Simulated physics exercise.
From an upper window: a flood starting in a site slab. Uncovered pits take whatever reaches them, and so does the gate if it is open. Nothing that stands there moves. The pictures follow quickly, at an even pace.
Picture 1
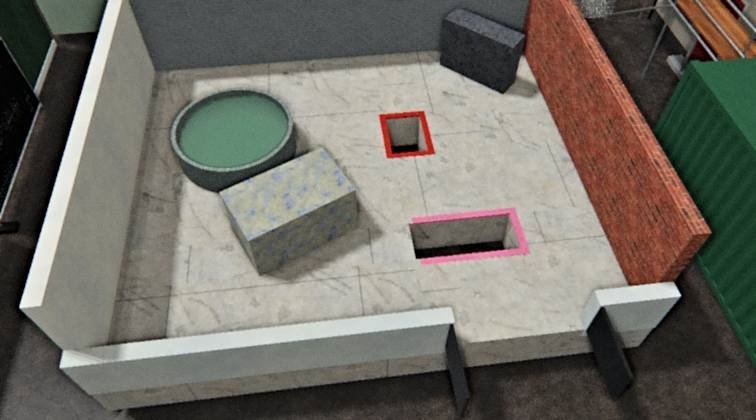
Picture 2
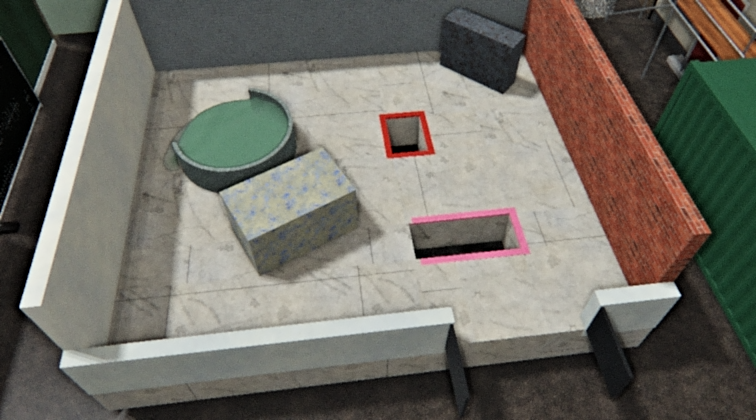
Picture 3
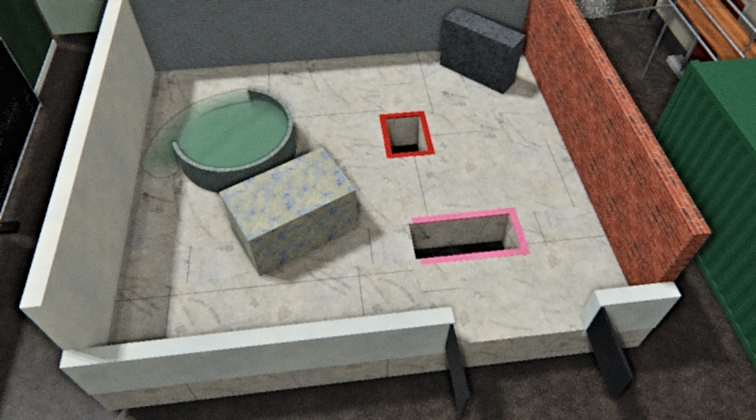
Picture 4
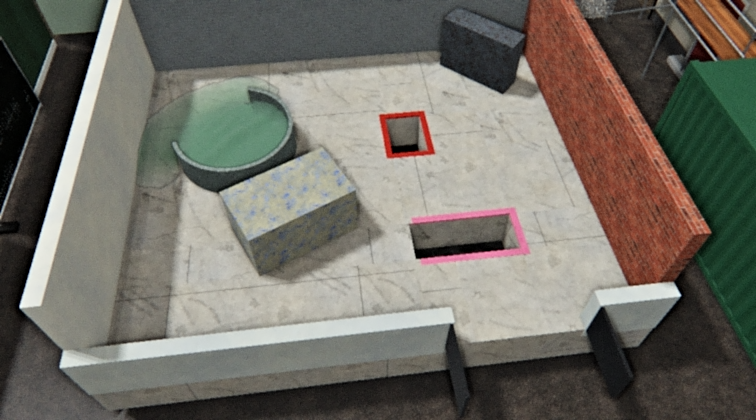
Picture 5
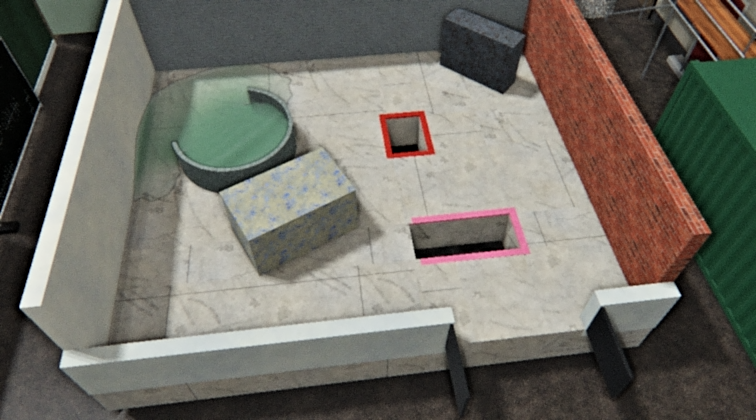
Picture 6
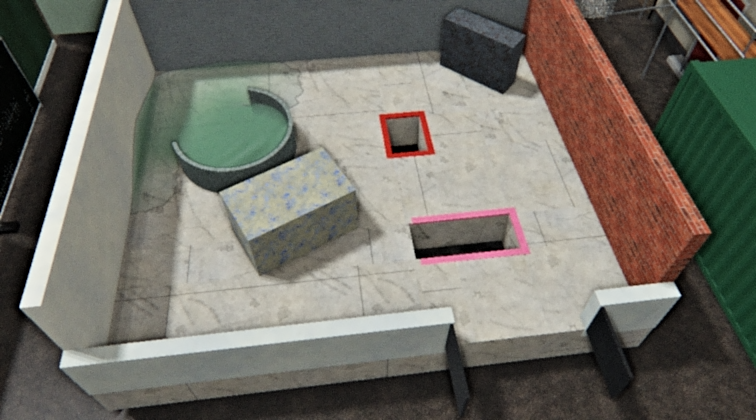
Green water pours from a gap in the round pool's far side and spreads across the slab.
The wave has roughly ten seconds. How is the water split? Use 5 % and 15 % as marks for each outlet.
One by one: The gate takes under 5 %; the red pit takes from 5 to 15 %; the pink pit takes under 5 %.
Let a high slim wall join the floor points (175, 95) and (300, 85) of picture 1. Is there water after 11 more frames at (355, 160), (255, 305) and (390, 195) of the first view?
In turn: Not flooded, dry, not flooded.
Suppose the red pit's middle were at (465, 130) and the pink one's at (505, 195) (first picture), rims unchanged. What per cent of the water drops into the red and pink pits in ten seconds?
Parts in a hundred: Red 14, pink 8.
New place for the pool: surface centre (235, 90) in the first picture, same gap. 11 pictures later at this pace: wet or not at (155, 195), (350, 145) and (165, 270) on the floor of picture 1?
One after the other: Under water, no water, clear.
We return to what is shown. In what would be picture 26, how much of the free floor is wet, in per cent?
Near 40 in a hundred.
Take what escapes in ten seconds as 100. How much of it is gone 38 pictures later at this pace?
Near 45 in a hundred.
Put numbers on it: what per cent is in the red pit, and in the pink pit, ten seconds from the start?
Roughly 8 per cent, then 4 per cent.
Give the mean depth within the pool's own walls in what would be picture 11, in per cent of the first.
Near 48 in a hundred.
A moment on, water covers 15 % of the floor; the gate 0 %, the red pit 0 %, the pink pit 0 %.
Next, water covers 25 % of the floor; the gate 0 %, the red pit 0 %, the pink pit 0 %.
Then, water covers 40 % of the floor; the gate 0 %, the red pit 0 %, the pink pit 0 %.
Later, water covers 60 % of the floor; the gate 0 %, the red pit 6 %, the pink pit 0 %.
In the end, water covers 85 % of the floor; the gate 1 %, the red pit 9 %, the pink pit 3 %.
